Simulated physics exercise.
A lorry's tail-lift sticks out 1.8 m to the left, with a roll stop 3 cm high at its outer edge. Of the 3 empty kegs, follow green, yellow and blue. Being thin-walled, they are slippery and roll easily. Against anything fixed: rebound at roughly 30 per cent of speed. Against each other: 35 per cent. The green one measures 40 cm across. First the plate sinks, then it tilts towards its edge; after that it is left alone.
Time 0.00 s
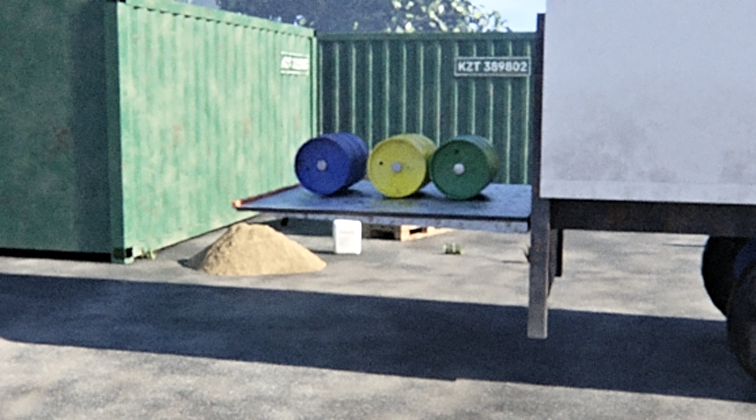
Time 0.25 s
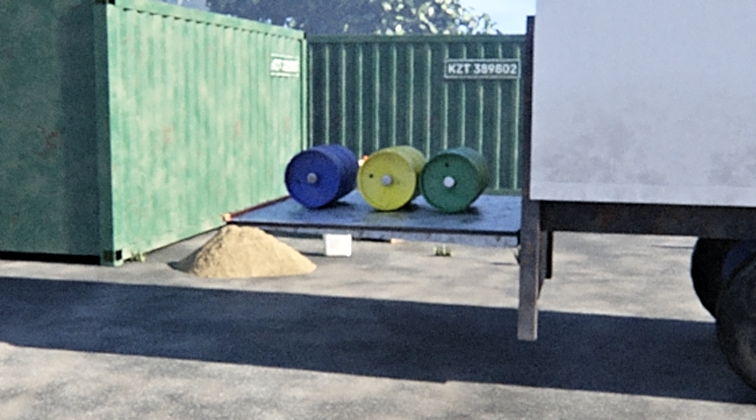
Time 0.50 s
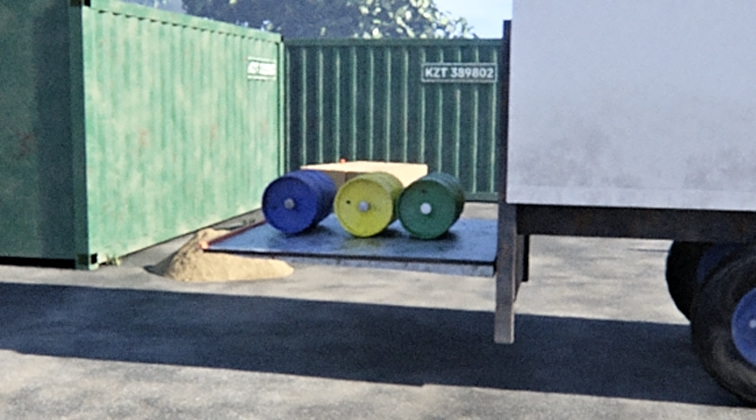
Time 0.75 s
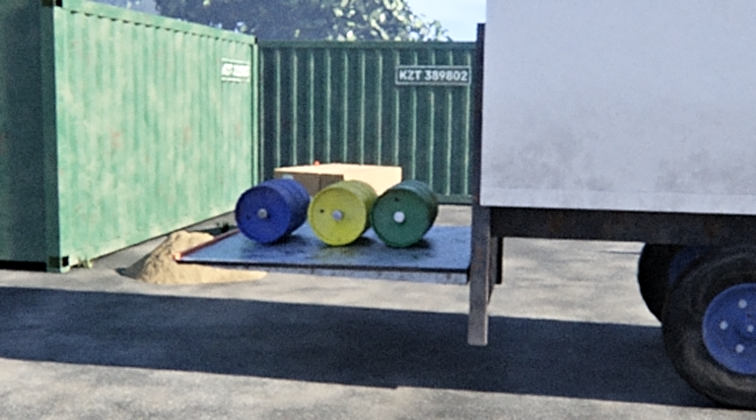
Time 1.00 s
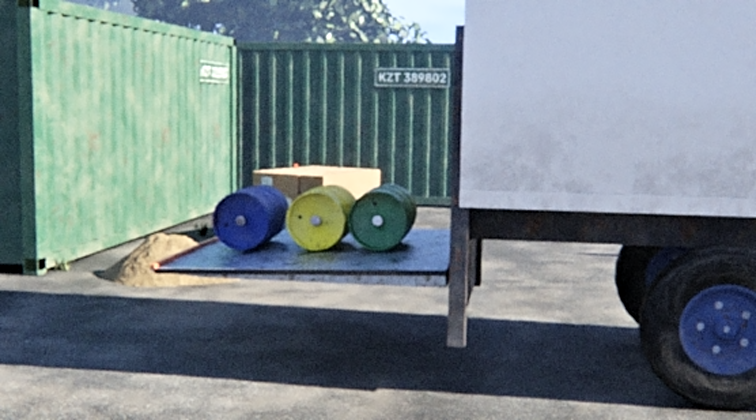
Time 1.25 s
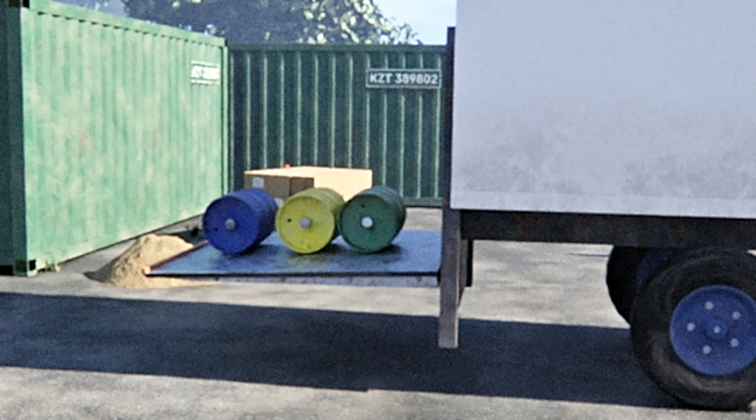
At the start, blue, yellow and green barrels lie side by side on a level platform sticking out left from a lorry. The platform sinks, bringing cardboard boxes into view behind it, then tilts slightly, while the whole scene shifts left and the lorry's wheels show more; the barrels stay together.
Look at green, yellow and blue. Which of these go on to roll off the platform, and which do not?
Green - does not, yellow - does not, blue - does not.
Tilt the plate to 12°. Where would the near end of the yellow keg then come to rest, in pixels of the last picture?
I'd put it somewhere around (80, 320).
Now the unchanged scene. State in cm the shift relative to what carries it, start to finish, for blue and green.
Blue shifts 25 while green shifts 35.
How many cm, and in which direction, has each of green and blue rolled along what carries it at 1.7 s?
Green 5 left, blue 5 left.
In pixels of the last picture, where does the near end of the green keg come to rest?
Roughly (315, 224).
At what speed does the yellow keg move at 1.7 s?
Speed approx. 0.1 m/s.
After 1.7 s, green is on the plate, 120 cm from the stop, rolling left; yellow is on the plate, 80 cm from the stop, rolling left; blue is on the plate, 30 cm from the stop, rolling left; 0 gone from the plate.
After 2.1 s, green is on the plate, 110 cm from the stop, rolling left; yellow is on the plate, 70 cm from the stop, rolling left; blue is on the plate, 20 cm from the stop, rolling left; 0 gone from the plate.
After 2.6 s, green is on the plate, 100 cm from the stop, rolling left; yellow is on the plate, 60 cm from the stop, rolling left; blue is on the plate, 10 cm from the stop; 0 gone from the plate.
At rest (3.1 s), green is on the plate, 90 cm from the stop; yellow is on the plate, 50 cm from the stop; blue is on the plate, 10 cm from the stop; 0 gone from the plate.
